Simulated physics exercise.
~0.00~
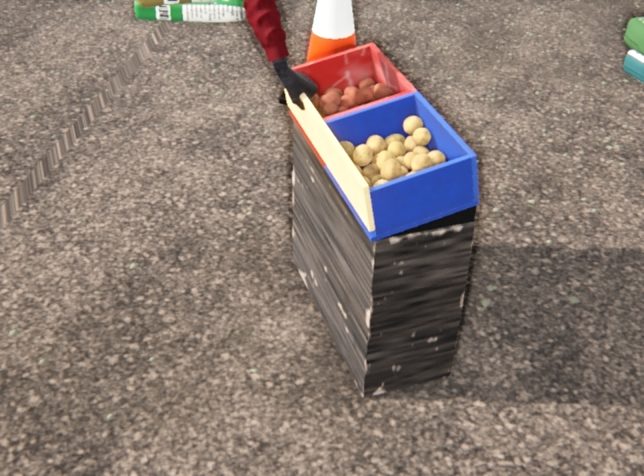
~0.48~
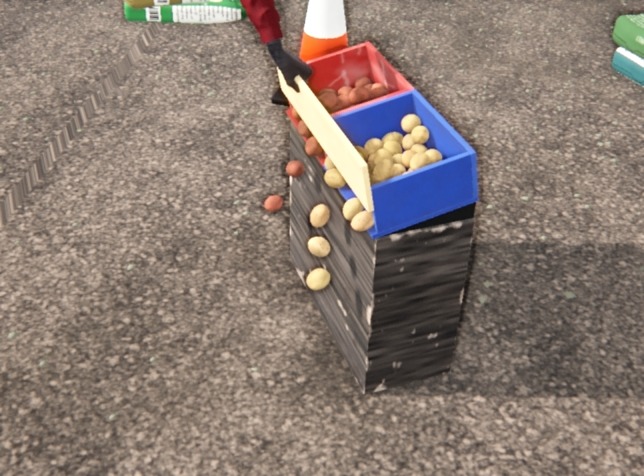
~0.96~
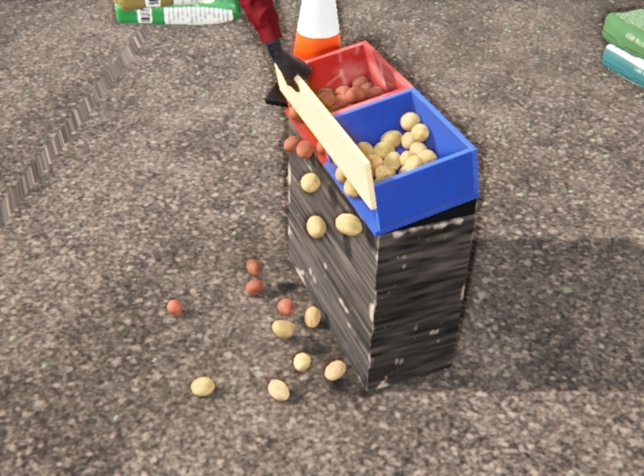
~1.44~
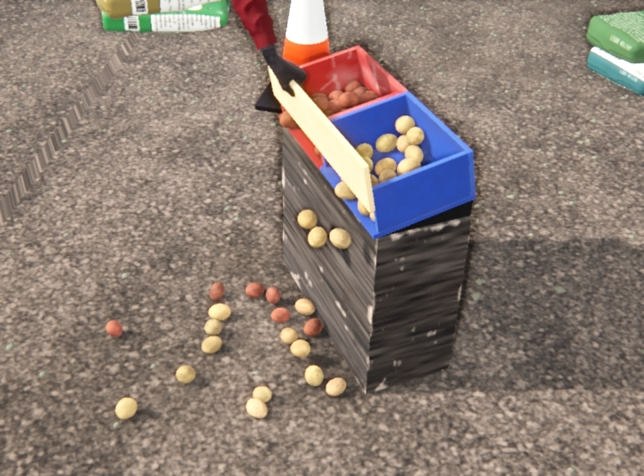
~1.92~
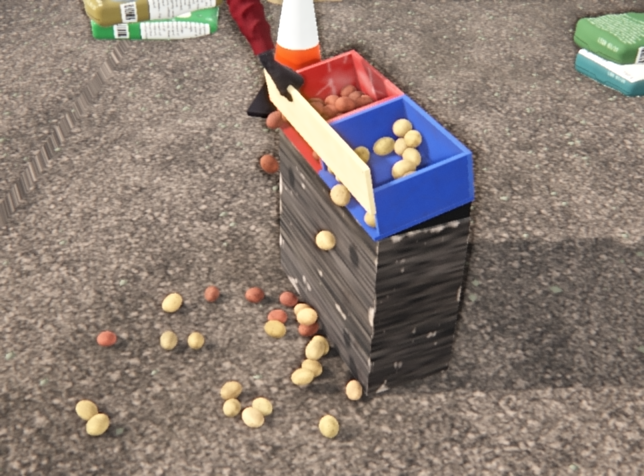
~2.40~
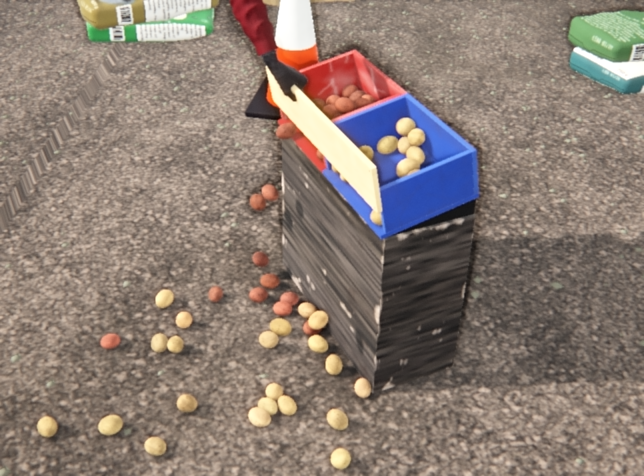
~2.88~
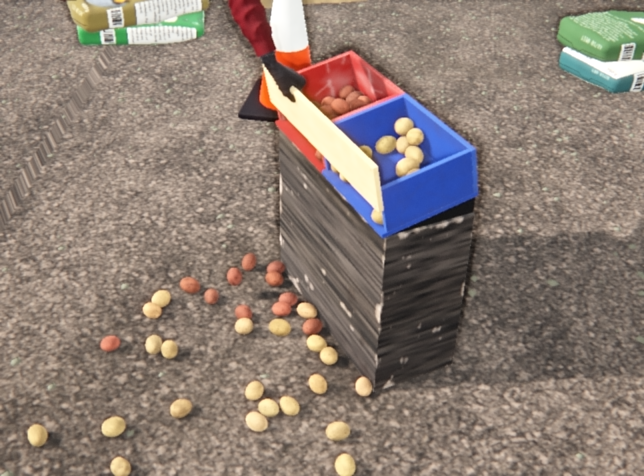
The footage shows a gloved hand holding a raised pale gate on a dark stand with blue and red hoppers; yellowish and red potatoes spill down the left side, bounce and scatter across the ground, then settle, with some of each kind still in their hoppers.
